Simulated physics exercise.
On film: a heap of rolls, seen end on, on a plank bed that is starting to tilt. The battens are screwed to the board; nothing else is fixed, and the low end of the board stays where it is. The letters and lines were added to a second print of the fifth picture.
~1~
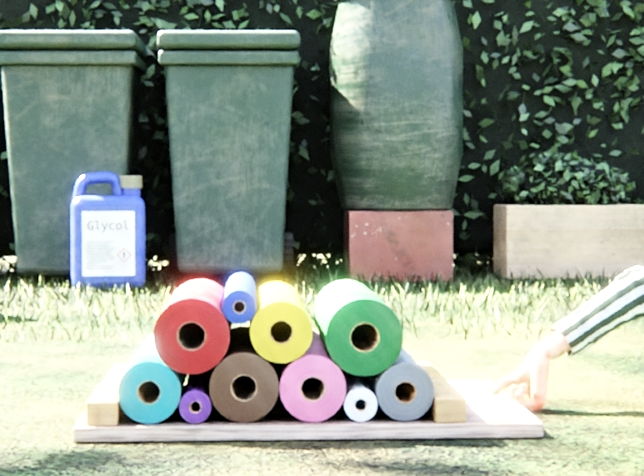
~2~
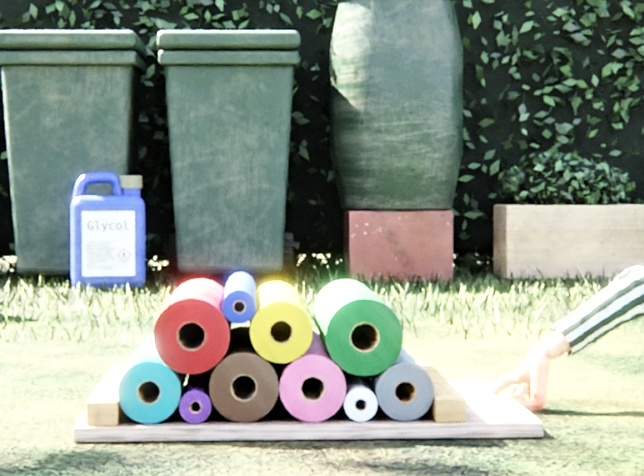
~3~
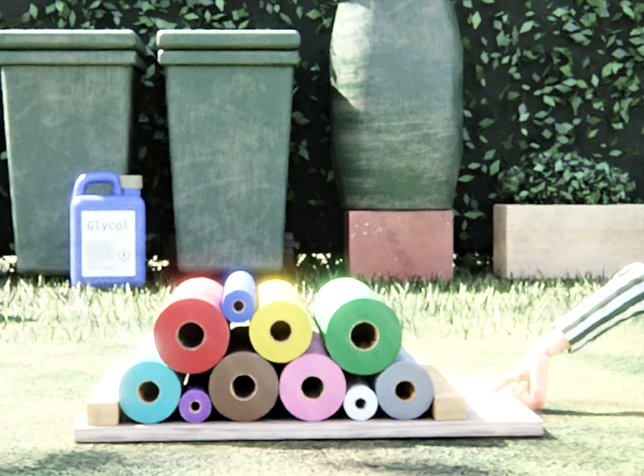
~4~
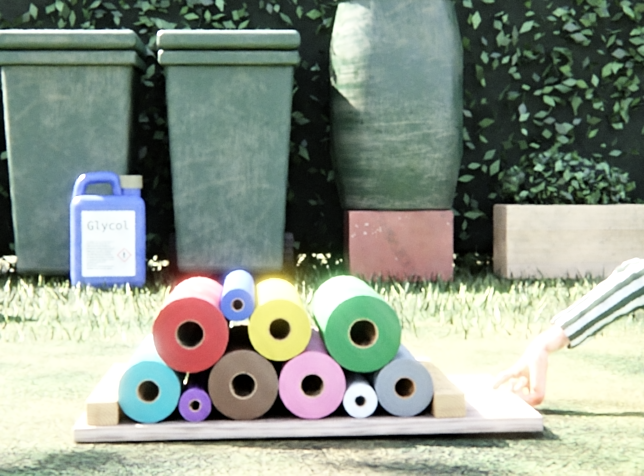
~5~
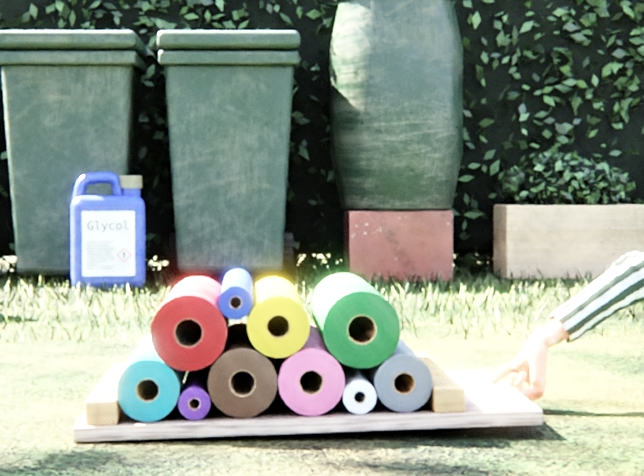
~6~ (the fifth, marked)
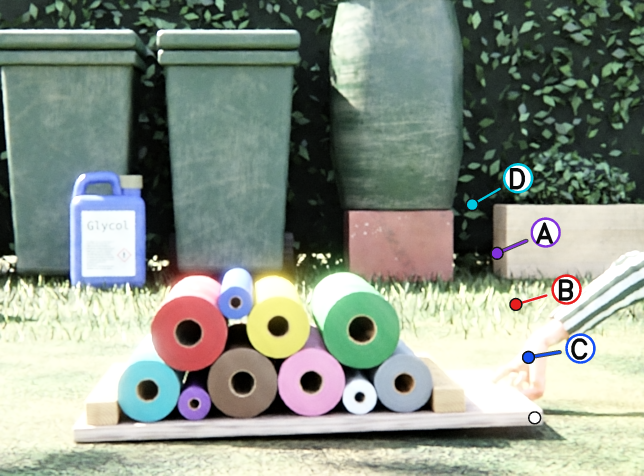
A hand at the right slightly lifts the board's end, tilting the stacked coloured rolls leftward.
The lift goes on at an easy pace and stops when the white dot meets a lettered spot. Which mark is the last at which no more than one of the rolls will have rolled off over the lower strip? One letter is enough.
Lift it to D and no more.
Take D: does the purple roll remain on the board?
Yes.
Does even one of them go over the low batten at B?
At B: No.
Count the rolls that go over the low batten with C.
It comes to none.
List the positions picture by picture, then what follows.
The first picture shows brown roll (244, 388); pink roll (313, 389); white roll (361, 405).
The second picture shows white roll (361, 405); grey roll (406, 392).
The third picture shows board (303, 396); white roll (361, 403); grey roll (405, 390); turquoise roll (149, 392).
The fourth picture shows board (303, 394); turquoise roll (148, 391); brown roll (243, 385); purple roll (195, 405).
The fifth picture shows board (303, 391); turquoise roll (148, 390); purple roll (194, 404).
On the copy, A at (497, 253); B at (516, 305); C at (529, 357); D at (472, 205); the white dot at (535, 418).
On D. First, board at 17°.
Then, board at 30°.
Finally, board at 30°, none over the low batten.
By contrast, A none over the low batten; B none over the low batten; C none over the low batten.
